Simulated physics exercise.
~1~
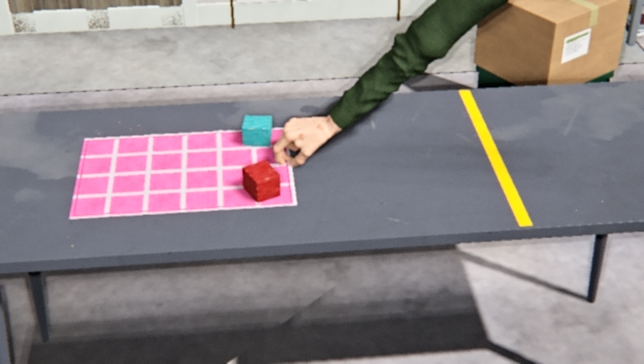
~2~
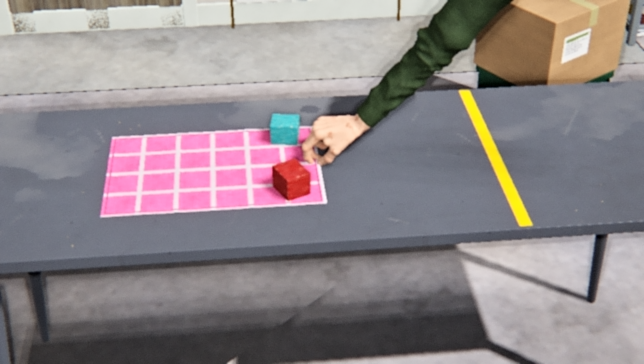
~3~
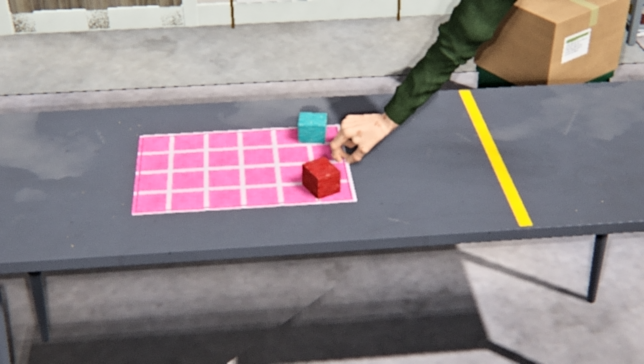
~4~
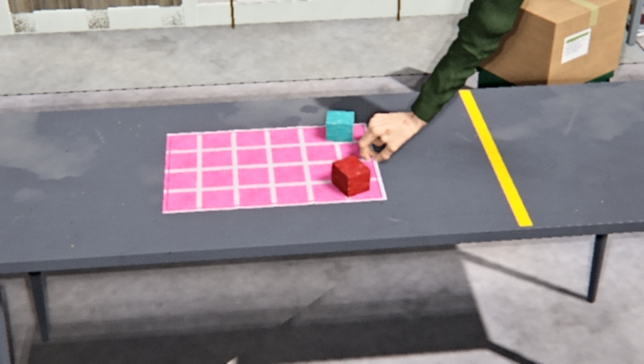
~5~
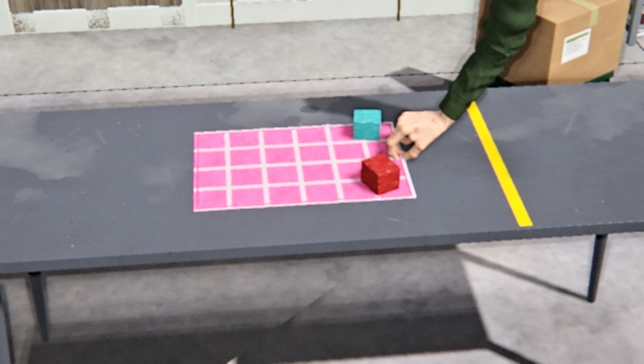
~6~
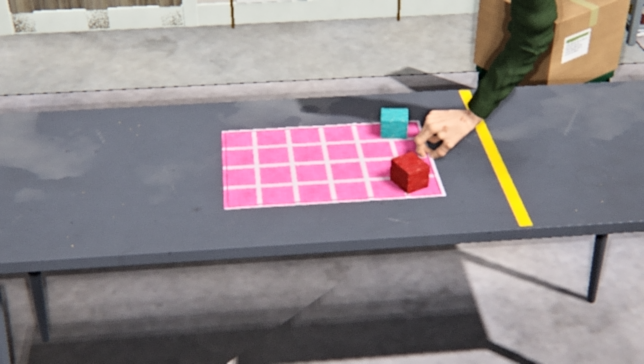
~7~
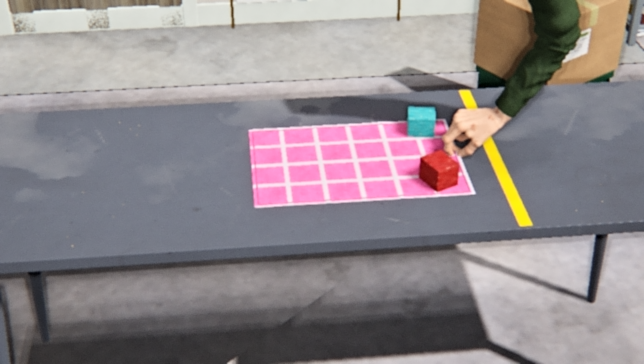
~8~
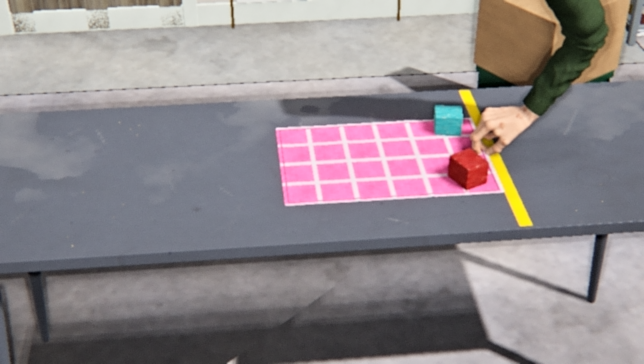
A pink mat carrying red and turquoise blocks is pulled right by a hand to the yellow tape.
